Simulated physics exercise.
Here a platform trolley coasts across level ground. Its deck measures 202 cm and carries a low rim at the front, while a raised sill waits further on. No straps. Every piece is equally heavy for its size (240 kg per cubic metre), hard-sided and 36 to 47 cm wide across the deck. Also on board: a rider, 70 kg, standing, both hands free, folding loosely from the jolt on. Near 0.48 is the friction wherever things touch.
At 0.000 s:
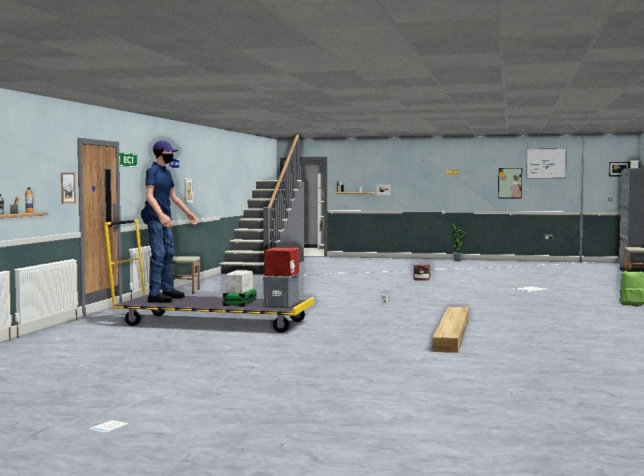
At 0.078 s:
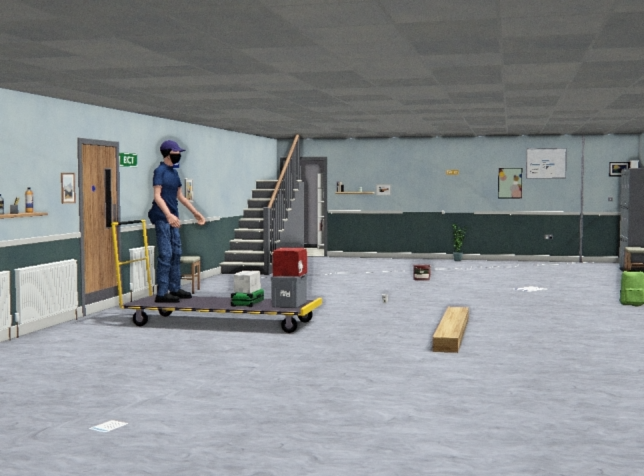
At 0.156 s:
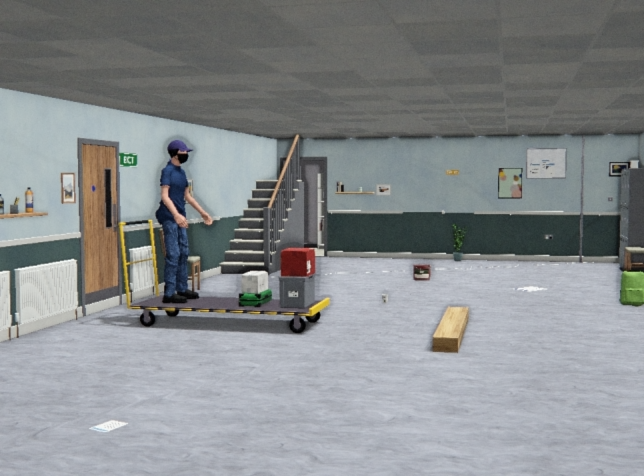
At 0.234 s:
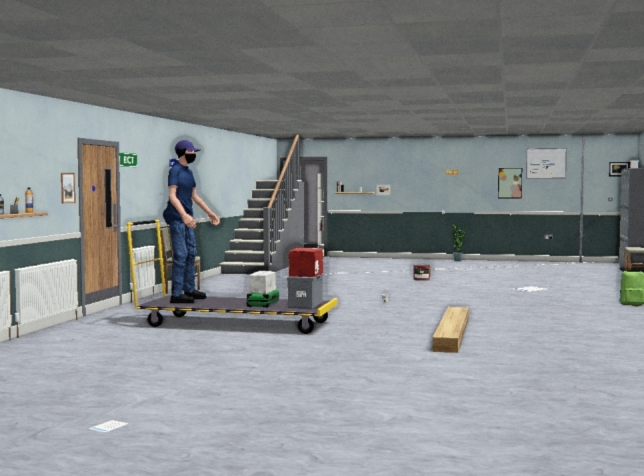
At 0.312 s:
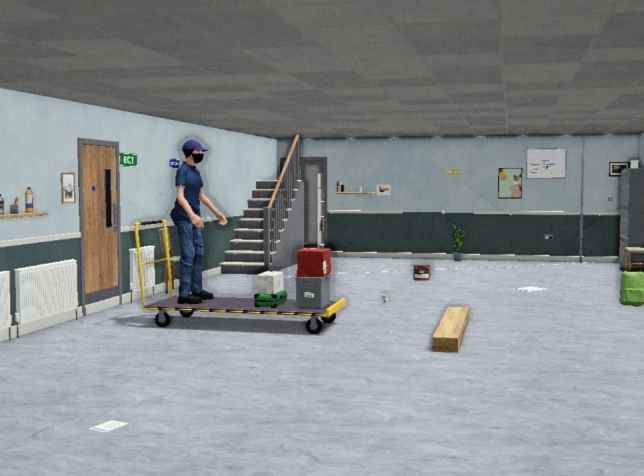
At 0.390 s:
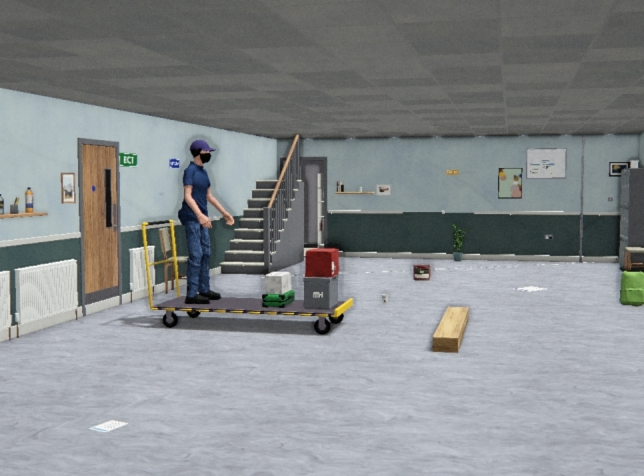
Person in a cap and dark mask standing on a platform trolley rolling slowly rightward across a room, boxes stacked at its front.
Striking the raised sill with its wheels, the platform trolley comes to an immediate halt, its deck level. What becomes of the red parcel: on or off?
Still on the deck.
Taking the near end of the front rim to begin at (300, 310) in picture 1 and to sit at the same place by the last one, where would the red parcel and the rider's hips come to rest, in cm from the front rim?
Rest points: Red at 20 cm behind, hips at 140 cm behind.
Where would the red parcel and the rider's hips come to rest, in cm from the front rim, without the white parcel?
Outcome - red: 10 cm behind rim; hips: 140 cm behind rim.
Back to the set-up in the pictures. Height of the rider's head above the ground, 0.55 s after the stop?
About 90 cm above the ground.
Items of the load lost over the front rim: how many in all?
The number of pieces is 0.
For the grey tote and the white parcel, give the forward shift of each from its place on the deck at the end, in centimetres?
Forward shift in cm: Grey 10, white 30.
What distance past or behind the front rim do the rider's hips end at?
Some 140 cm behind it.
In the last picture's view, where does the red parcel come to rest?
Roughly pixel (439, 265).
Impact comes at 1.36 s.
After 1.91 s the red parcel is 12 cm behind the rim, tilted 0°, near (439, 265) in the last picture's view.
After 2.36 s the red parcel is 12 cm behind the rim, tilted 0°, near (439, 265) in the last picture's view.
Final state at 2.6 s, nothing is past the rim; behind it, green suitcase, grey tote, white parcel, red parcel and the rider's hips.
